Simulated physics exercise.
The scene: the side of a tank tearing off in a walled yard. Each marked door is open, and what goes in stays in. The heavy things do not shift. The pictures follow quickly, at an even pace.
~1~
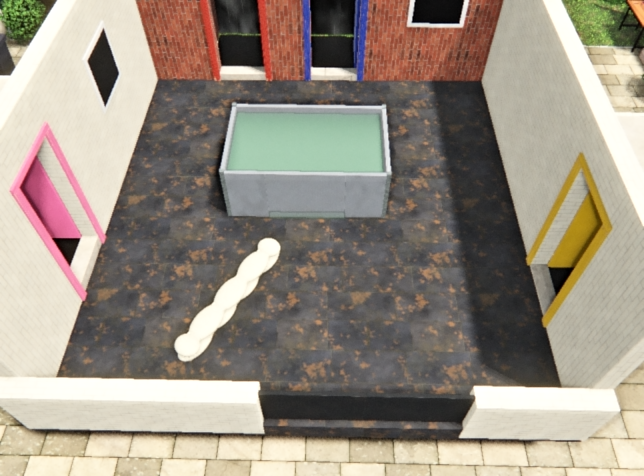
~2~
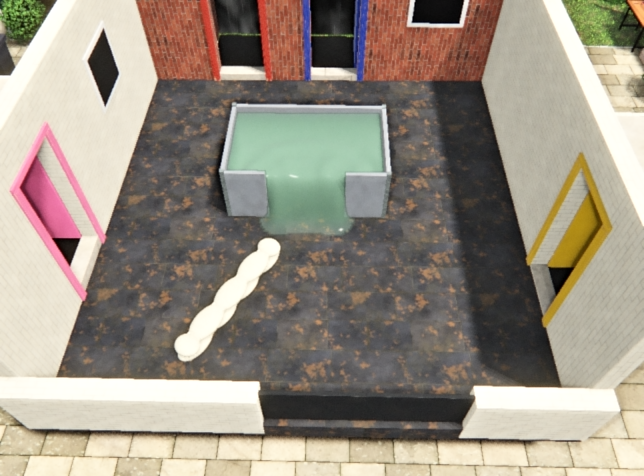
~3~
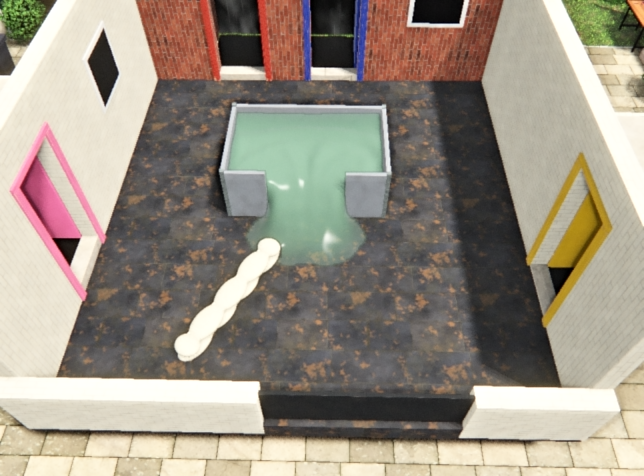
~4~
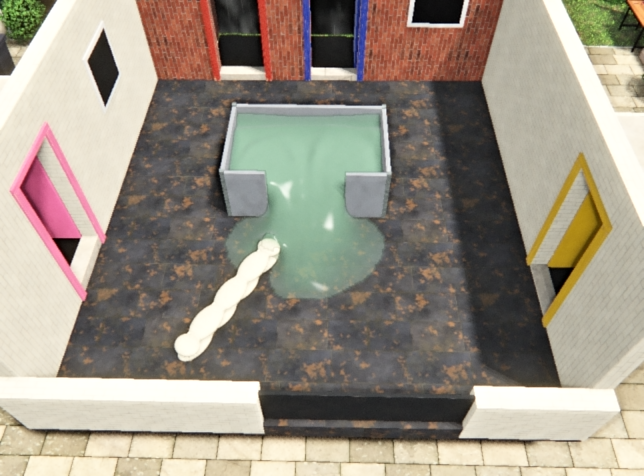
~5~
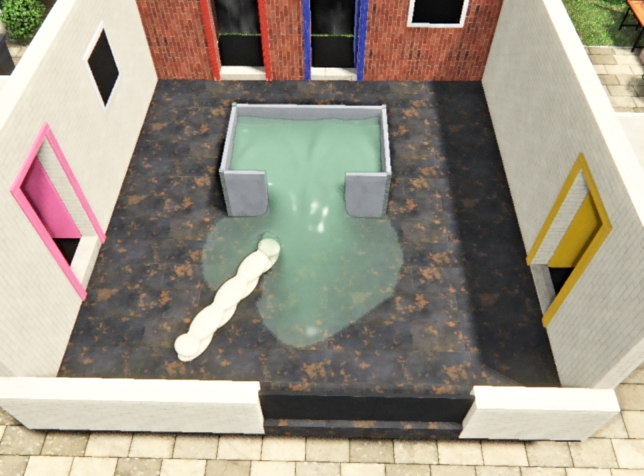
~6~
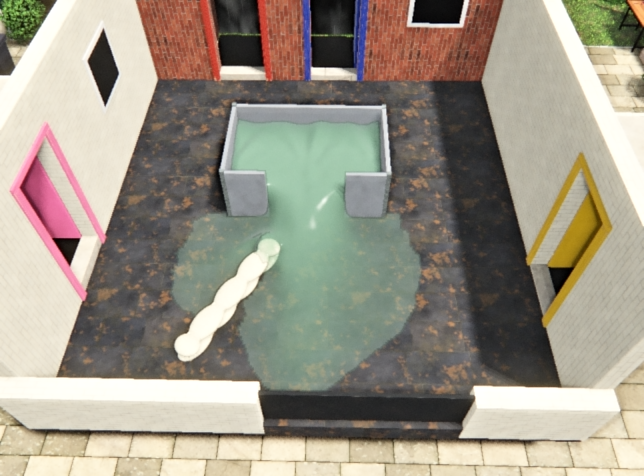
Green water pours through a gap in the tank's front and spreads around a twisted white barrier.
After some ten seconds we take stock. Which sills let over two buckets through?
In the end: The red door stays under that; the blue door stays under that; the pink door stays under that; the yellow door takes more than that.
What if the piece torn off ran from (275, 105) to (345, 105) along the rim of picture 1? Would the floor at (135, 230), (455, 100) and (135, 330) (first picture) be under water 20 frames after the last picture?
One after the other: Covered, under water, free of water.
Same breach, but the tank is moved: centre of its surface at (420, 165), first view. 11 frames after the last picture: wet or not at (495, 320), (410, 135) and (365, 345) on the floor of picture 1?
One after the other: Covered, no water, covered.
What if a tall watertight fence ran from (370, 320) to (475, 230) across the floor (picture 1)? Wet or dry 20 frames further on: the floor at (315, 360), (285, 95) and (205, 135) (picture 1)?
One after the other: Covered, not flooded, dry.
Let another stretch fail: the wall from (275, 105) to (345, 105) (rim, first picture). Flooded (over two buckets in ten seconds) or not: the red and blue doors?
Then: Red door takes more, blue door takes more.
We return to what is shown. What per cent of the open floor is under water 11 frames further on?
Near 45 in a hundred.
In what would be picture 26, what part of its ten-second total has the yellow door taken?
About 15 per cent.
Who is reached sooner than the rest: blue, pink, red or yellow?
The pink door.
A moment on, water covers 35 % of the floor; the red door not reached, the blue door not reached, the pink door not reached, the yellow door not reached.
Next, water covers 45 % of the floor; the red door not reached, the blue door not reached, the pink door wet at the sill, nothing in, the yellow door not reached.
Then, water covers 50 % of the floor; the red door not reached, the blue door not reached, the pink door wet at the sill, nothing in, the yellow door under two buckets in.
Later, water covers 90 % of the floor; the red door not reached, the blue door wet at the sill, nothing in, the pink door wet at the sill, nothing in, the yellow door over two buckets in.
In the end, water covers 95 % of the floor; the red door wet at the sill, nothing in, the blue door wet at the sill, nothing in, the pink door wet at the sill, nothing in, the yellow door far over two buckets in.
